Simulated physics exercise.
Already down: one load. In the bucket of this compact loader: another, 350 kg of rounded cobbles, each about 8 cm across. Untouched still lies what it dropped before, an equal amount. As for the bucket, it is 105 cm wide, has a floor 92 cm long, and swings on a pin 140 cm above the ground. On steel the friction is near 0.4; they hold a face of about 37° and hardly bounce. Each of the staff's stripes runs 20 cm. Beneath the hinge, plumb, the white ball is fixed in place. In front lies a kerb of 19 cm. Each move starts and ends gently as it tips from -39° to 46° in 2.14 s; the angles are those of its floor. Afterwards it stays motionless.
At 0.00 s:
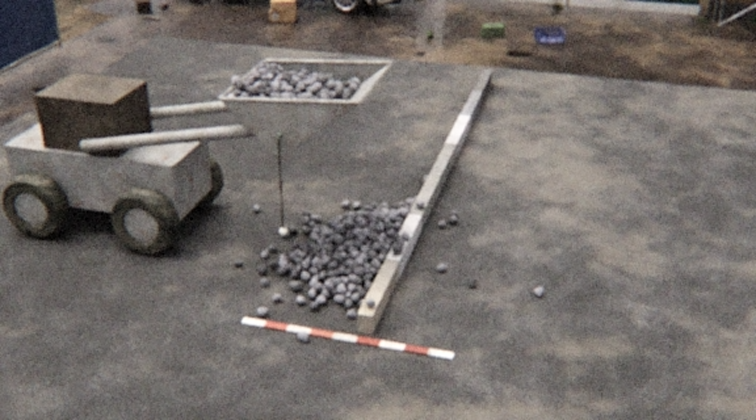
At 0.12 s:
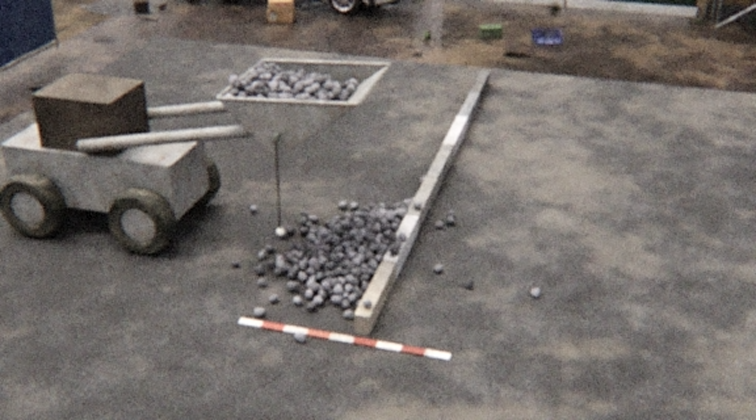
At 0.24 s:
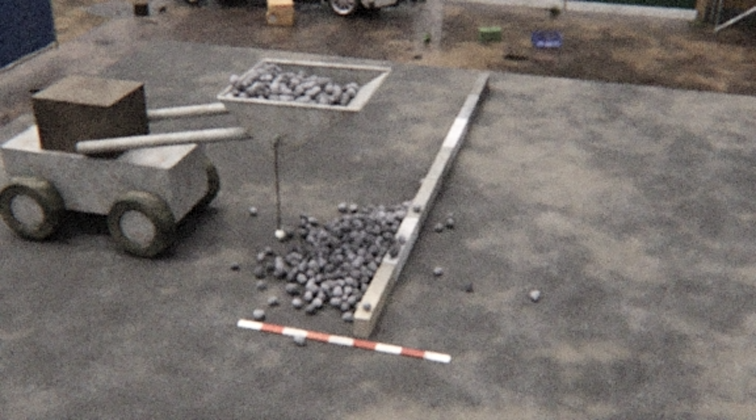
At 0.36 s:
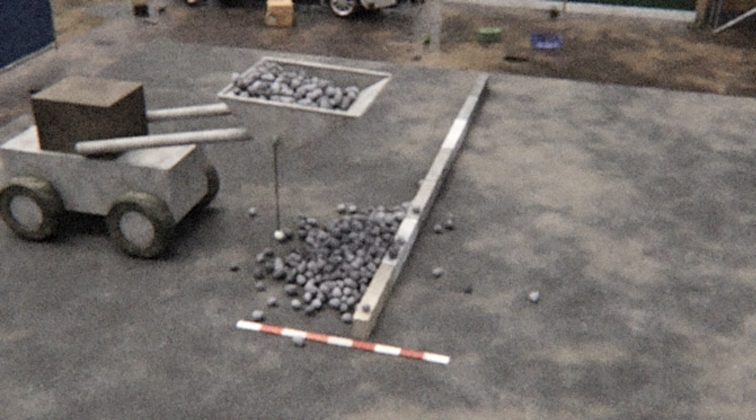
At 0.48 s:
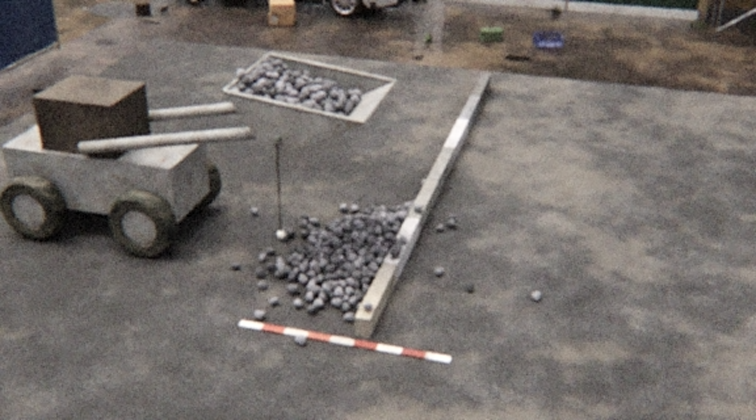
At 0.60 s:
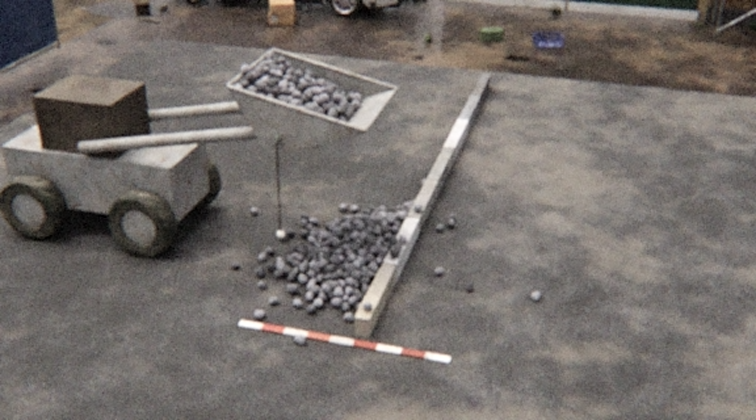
The clip opens on a small wheeled loader at left, a bucket of grey stones beyond its arms, and a stone pile against a long kerb near a red-and-white staff. The bucket tilts slowly, its right side dipping slightly at first, then more clearly, with the stones still inside.
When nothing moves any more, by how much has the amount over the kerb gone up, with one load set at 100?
It has gone up by about 50 per cent of a load.
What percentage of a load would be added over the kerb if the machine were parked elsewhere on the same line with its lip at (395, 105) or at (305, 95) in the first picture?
The first would add some 95 per cent and the second some 0 per cent.
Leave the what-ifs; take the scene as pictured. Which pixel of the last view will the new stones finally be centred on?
Centre at roughly (401, 255).
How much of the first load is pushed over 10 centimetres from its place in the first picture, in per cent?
Close to 5 in a hundred of them.
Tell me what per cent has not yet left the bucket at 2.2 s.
5 %.
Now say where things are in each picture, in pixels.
In the first picture, the bucket is at -39°, its lip at (359, 103); the top of the load is at (280, 75). The earlier load is highest near (373, 234), 25 cm above ground level, 98 % on this side of the kerb, 1 % over the kerb.
In the second picture, the bucket is at -38°, its lip at (357, 105); the top of the load is at (278, 75); the stones move at 0.1 m/s on average.
In the third picture, the bucket is at -36°, its lip at (358, 110); the top of the load is at (264, 75); the stones move at 0.1 m/s on average.
The fourth picture shows lip at (360, 117), floor tilted -33°, highest stones at (264, 73); the stones move at 0.1 m/s on average.
The fifth picture shows lip at (364, 123), floor tilted -28°, highest stones at (268, 69); the stones move at 0.2 m/s on average.
The sixth picture shows lip at (366, 131), floor tilted -23°, highest stones at (271, 66); the stones move at 0.2 m/s on average.
After 1.6 s the floor is at 32°; in per cent of one load, 89 in the bucket, 109 on this side of the kerb, 1 over the kerb; the foremost stones are at (445, 256).
After 2.2 s the floor is at 46°; in per cent of one load, 5 in the bucket, 163 on this side of the kerb, 30 over the kerb; the foremost stones are at (493, 284).
After 2.6 s the floor is at 46°; in per cent of one load, 0 in the bucket, 154 on this side of the kerb, 45 over the kerb; the foremost stones are at (535, 289).
After 5.2 s the floor is at 46°; in per cent of one load, 0 in the bucket, 148 on this side of the kerb, 52 over the kerb; the foremost stones are at (564, 292). Net gain over the kerb, 50.
